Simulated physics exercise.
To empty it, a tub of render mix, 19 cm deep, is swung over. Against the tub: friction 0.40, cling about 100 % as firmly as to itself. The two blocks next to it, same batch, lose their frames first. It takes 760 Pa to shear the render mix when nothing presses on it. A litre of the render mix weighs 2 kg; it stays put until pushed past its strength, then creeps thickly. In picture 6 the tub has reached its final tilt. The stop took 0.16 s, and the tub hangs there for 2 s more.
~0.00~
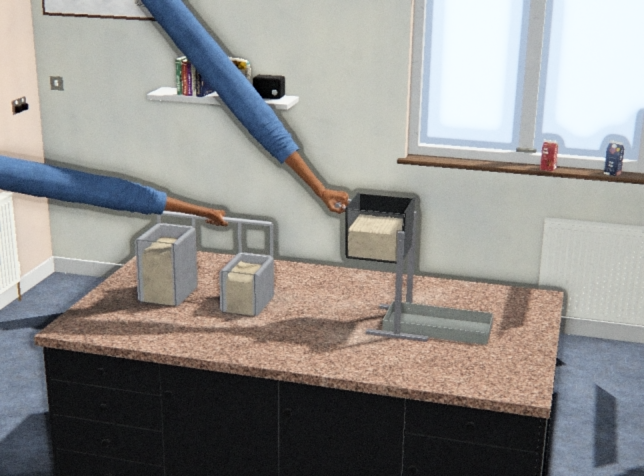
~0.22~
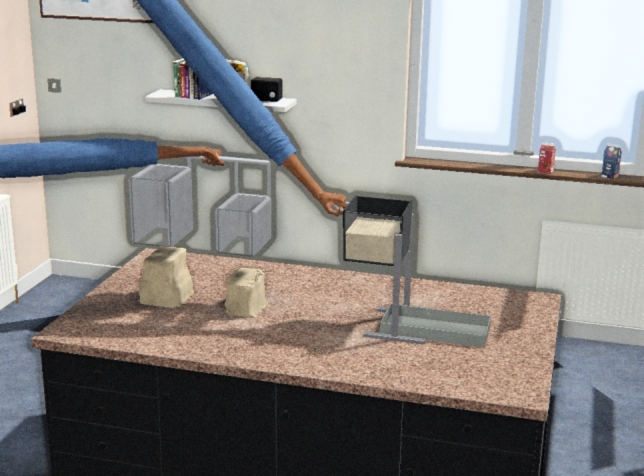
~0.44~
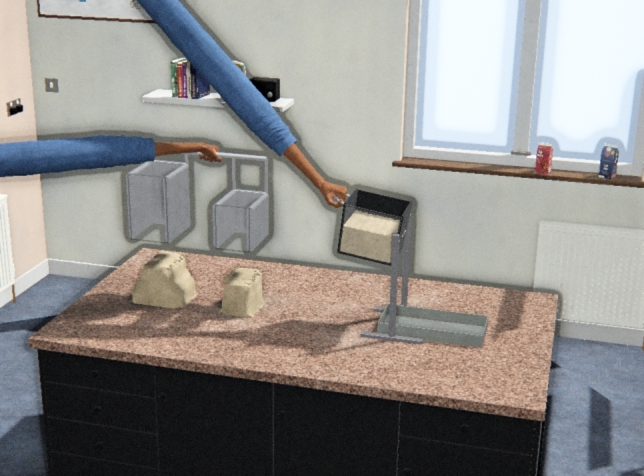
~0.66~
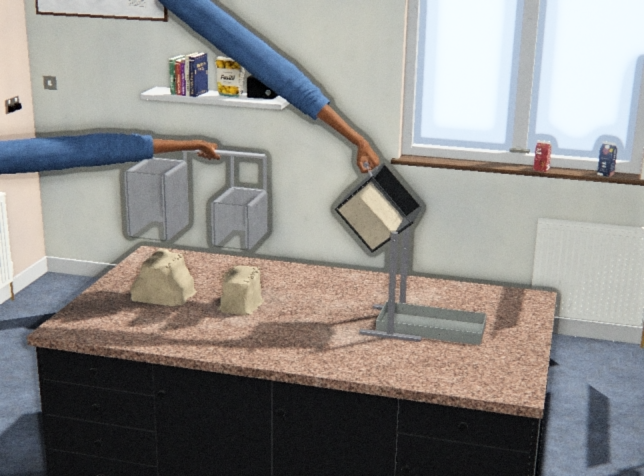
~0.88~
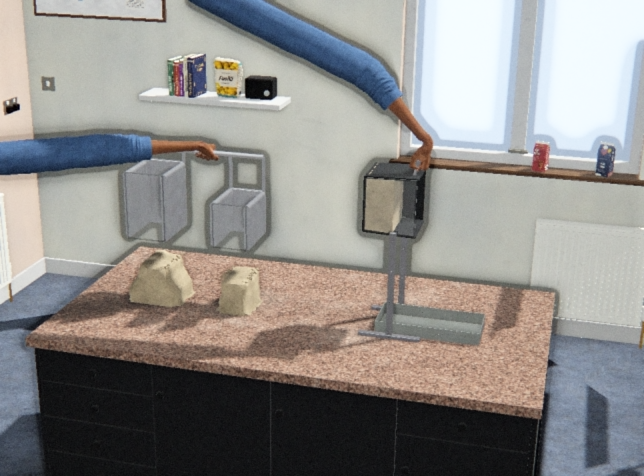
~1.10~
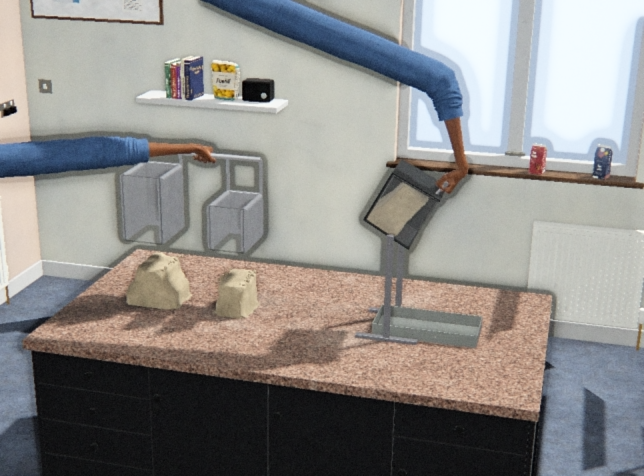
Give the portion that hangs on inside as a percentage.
The portion that hangs on inside is near 10 %.
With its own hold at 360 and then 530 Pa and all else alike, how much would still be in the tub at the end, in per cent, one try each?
In that order: 5 %, 6 %.
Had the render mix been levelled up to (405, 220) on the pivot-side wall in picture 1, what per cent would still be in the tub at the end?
In that case some 7 per cent.
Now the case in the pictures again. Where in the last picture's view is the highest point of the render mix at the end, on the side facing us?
At about (372, 214).
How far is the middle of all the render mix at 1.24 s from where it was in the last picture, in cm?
Roughly 10 cm.
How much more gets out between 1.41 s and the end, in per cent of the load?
Near 25 %.
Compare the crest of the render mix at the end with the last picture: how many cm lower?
About 12 cm.
By 1.24 s, the tub is at 118 degrees and holds 62 %.
By 1.41 s, the tub is at 118 degrees and holds 33 %.
By 1.58 s, the tub is at 118 degrees and holds 10 %.
By 1.75 s, the tub is at 118 degrees and holds 10 %.
By 3.10 s, at the end, the tub is at 118 degrees and holds 10 %.
